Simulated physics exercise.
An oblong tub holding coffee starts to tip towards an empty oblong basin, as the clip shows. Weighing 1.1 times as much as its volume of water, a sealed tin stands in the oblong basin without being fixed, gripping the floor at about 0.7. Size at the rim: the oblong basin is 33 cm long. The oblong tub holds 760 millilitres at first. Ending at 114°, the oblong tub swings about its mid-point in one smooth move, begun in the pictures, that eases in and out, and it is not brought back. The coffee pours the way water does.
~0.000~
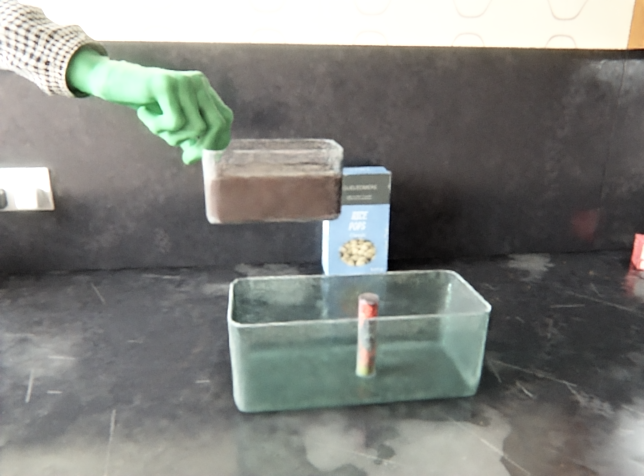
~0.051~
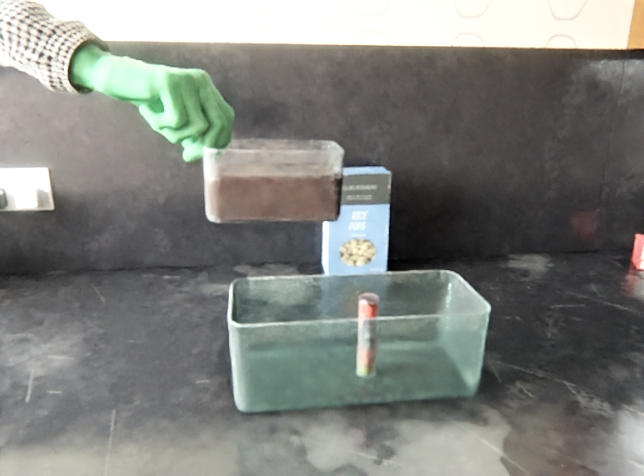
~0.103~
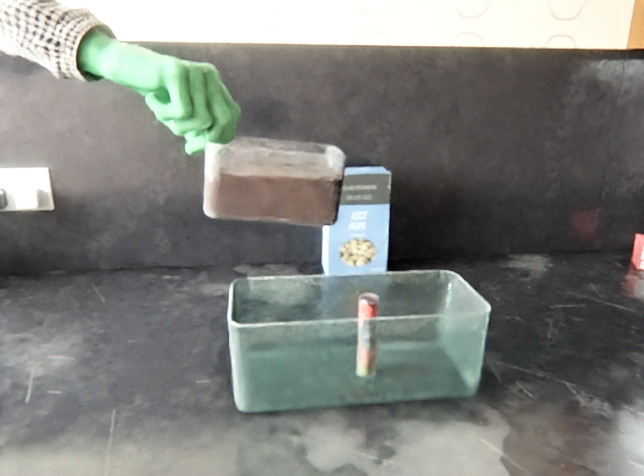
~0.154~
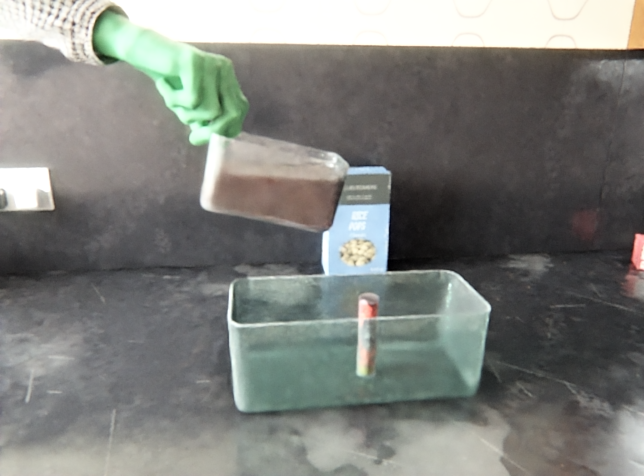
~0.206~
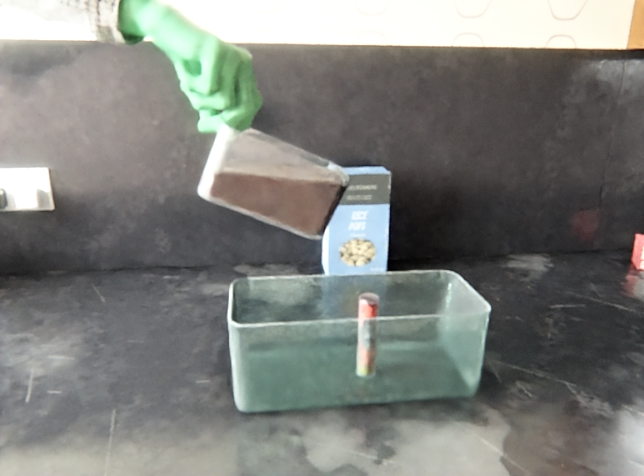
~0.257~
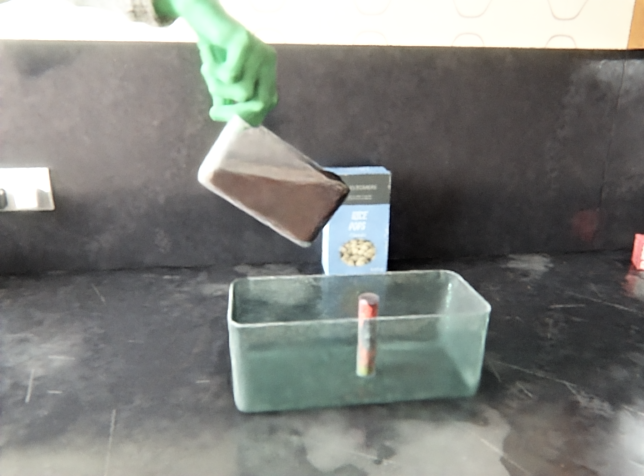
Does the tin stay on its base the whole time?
Yes, it stays upright.
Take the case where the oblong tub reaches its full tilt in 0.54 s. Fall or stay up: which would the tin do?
Outcome - the tin comes down.
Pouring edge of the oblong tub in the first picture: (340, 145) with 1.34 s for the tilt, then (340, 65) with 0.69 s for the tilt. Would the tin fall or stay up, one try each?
Run one: It does not tip. Run two: It does not tip.
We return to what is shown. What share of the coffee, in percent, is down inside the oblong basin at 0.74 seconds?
90 %, more or less.
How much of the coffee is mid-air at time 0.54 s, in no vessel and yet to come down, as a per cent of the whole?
I'd say close to 46 per cent.
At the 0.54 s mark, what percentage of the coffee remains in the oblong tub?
I'd put it near 20 percent.
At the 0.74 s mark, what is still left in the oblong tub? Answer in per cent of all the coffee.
I reckon near 3 per cent still sits there.
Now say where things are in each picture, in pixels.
Tilt 0°; pouring edge (338, 147); surface from (209, 170) to (335, 168); the oblong basin's rim runs from (231, 302) to (472, 291); the tin's top is at (369, 301), in the first picture.
Tilt 2°; pouring edge (338, 148); surface from (209, 169) to (335, 169), in the second picture.
Tilt 6°; pouring edge (340, 154); surface from (210, 168) to (336, 170), in the third picture.
Tilt 13°; pouring edge (343, 162); surface from (210, 167) to (337, 172), in the fourth picture.
Tilt 23°; pouring edge (344, 174); surface from (209, 165) to (340, 174), in the fifth picture.
Tilt 35°; pouring edge (343, 188); surface from (206, 162) to (338, 178); 1 per cent is over the edge, in the sixth picture.
Then, 0.54 s in, the tilt is 101° and 20 per cent is still to pour; the tin stands where it began.
Then, 0.74 s in, the tilt is 114° and 3 per cent is still to pour; the tin stands where it began.
Then, 0.96 s in, the tilt is 114° and 0 per cent is still to pour; the tin stands where it began.
Then, 1.19 s in, the tilt is 114° and 0 per cent is still to pour; the tin stands where it began.
Finally, the tin stands where it began.
